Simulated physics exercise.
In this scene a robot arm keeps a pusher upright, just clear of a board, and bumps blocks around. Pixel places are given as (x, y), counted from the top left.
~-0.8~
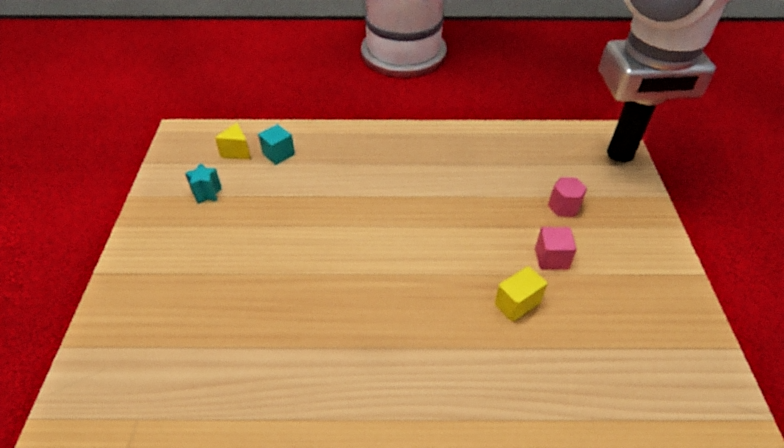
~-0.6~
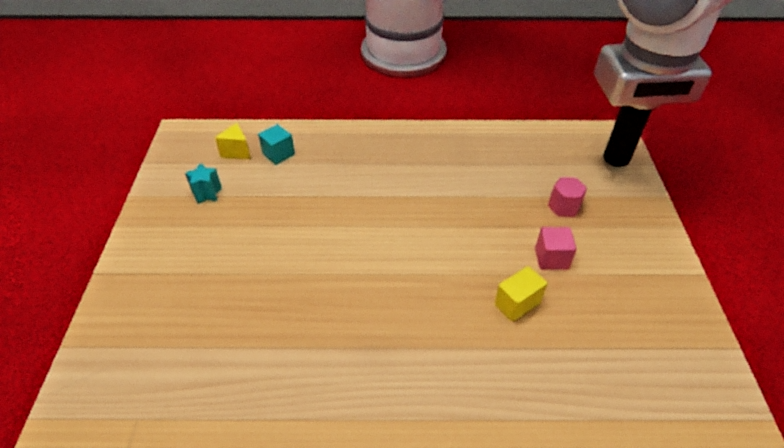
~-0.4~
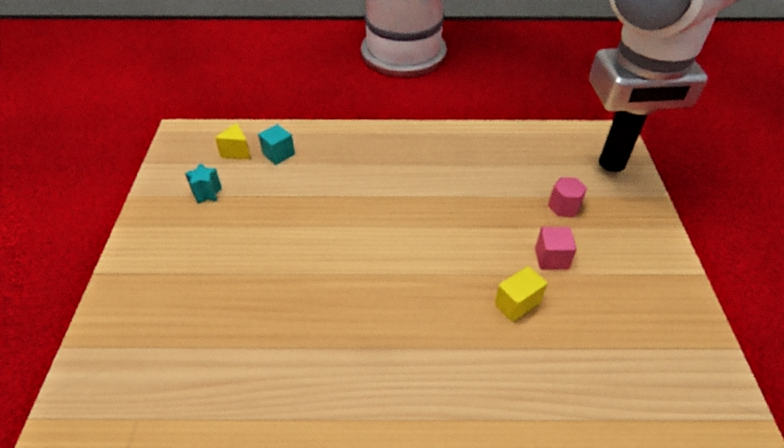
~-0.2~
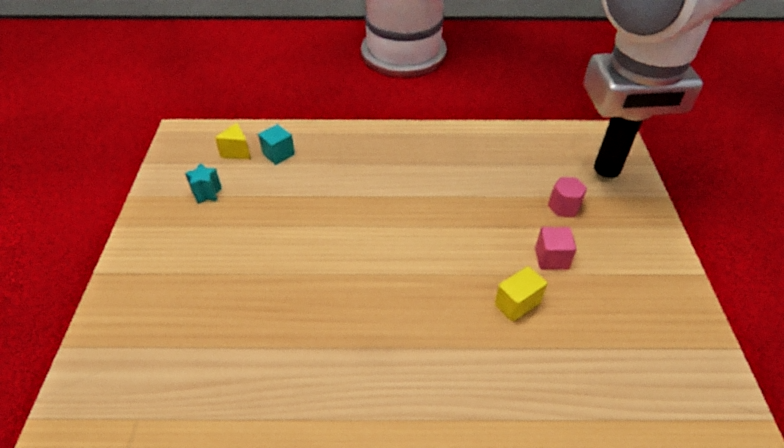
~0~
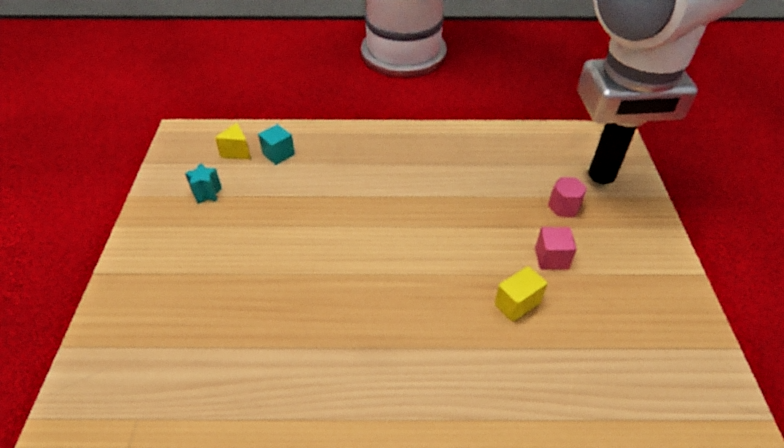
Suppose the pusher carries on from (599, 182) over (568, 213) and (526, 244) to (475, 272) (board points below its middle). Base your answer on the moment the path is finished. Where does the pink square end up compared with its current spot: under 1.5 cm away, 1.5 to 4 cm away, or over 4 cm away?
Distance: Less than 1.5 cm.
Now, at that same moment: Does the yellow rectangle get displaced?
Final answer: No.
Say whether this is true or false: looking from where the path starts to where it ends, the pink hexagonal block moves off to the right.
True
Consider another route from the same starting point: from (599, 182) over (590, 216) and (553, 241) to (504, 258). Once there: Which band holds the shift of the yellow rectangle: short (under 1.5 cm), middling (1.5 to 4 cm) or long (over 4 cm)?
Short: Under 1.5 cm.
What follows on the original path. One third of the way, pusher (570, 207); pink hexagonal block (548, 201), turned 15° clockwise.
Two thirds of the way, pusher (527, 238); pink square (557, 242), turned 25° anticlockwise; pink hexagonal block (499, 218), turned 50° clockwise.
At the end, pusher (476, 266); yellow rectangle still; pink square (557, 243), turned 30° anticlockwise; pink hexagonal block (486, 218), turned 80° clockwise.
